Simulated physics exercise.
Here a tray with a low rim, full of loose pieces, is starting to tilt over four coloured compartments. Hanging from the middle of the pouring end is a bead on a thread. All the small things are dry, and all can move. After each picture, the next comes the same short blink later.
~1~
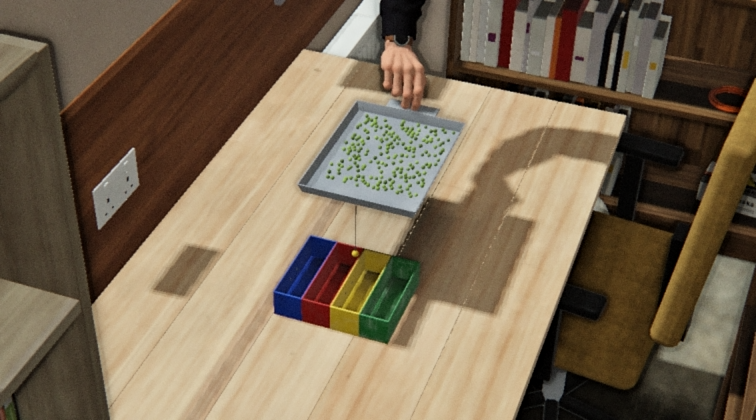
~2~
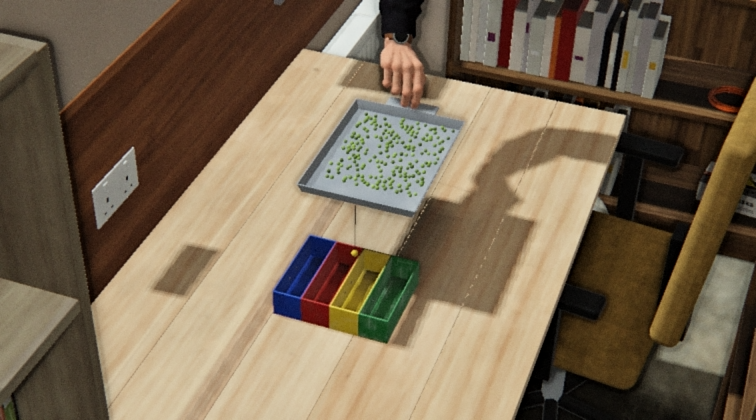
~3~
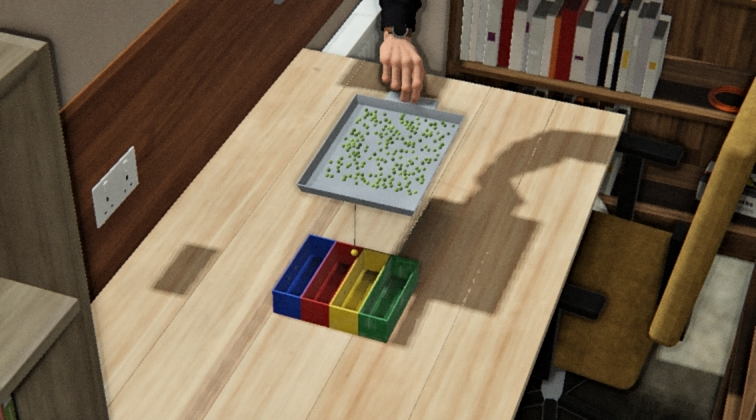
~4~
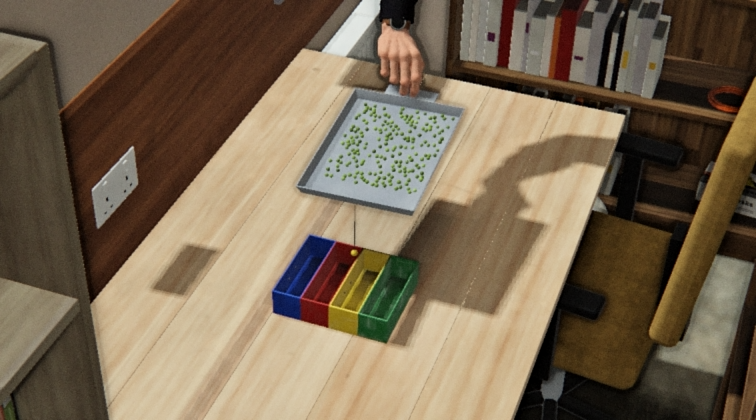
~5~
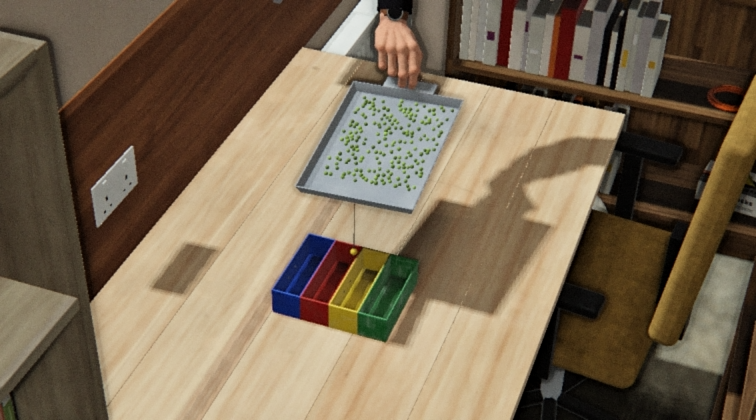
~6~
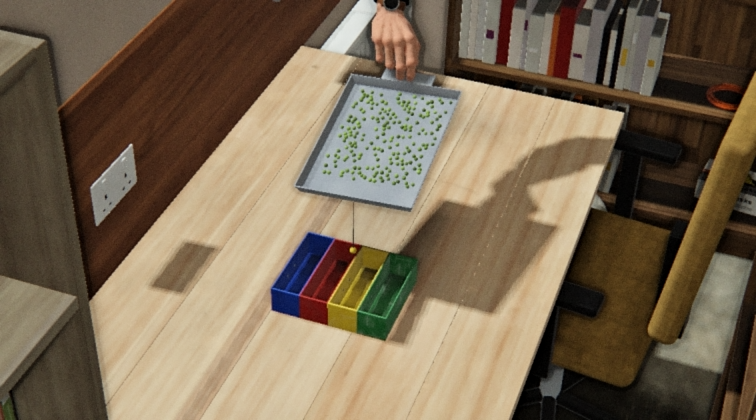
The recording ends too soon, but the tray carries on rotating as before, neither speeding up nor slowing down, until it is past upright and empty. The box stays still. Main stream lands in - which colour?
Blue cell.
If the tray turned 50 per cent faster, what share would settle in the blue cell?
It would be close to 50 per cent.
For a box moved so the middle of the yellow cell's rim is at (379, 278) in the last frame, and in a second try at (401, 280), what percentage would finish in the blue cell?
About 30 per cent first, then about 20 per cent.
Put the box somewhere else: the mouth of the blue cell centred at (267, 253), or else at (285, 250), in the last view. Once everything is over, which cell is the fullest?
First try: The cell in red. Second try: The red cell.
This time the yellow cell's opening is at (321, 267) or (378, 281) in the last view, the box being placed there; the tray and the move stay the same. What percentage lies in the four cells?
First case 100 in a hundred, second case 40 in a hundred.
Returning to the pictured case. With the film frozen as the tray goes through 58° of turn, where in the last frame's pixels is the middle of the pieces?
Around (328, 191).
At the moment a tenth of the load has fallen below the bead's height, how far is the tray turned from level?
Tilt: Around 70 degrees.
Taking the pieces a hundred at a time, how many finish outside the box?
20 per cent.
Soon, tray tipped steeply; nearly all on the tray; a stray few in the blue cell; a stray few in the red cell; a small part falling or outside the box.
A while on, tray tipped right over; about a quarter on the tray; about a quarter in the blue cell; a small part in the red cell; a stray few in the yellow cell; about half falling or outside the box.
Towards the end, tray tipped past a quarter turn; about half in the blue cell; about a quarter in the red cell; a stray few in the yellow cell; about a quarter falling or outside the box.
Finally, tray tipped past a quarter turn; about half in the blue cell; about a quarter in the red cell; a stray few in the yellow cell; none in the green cell; about a quarter outside the box.
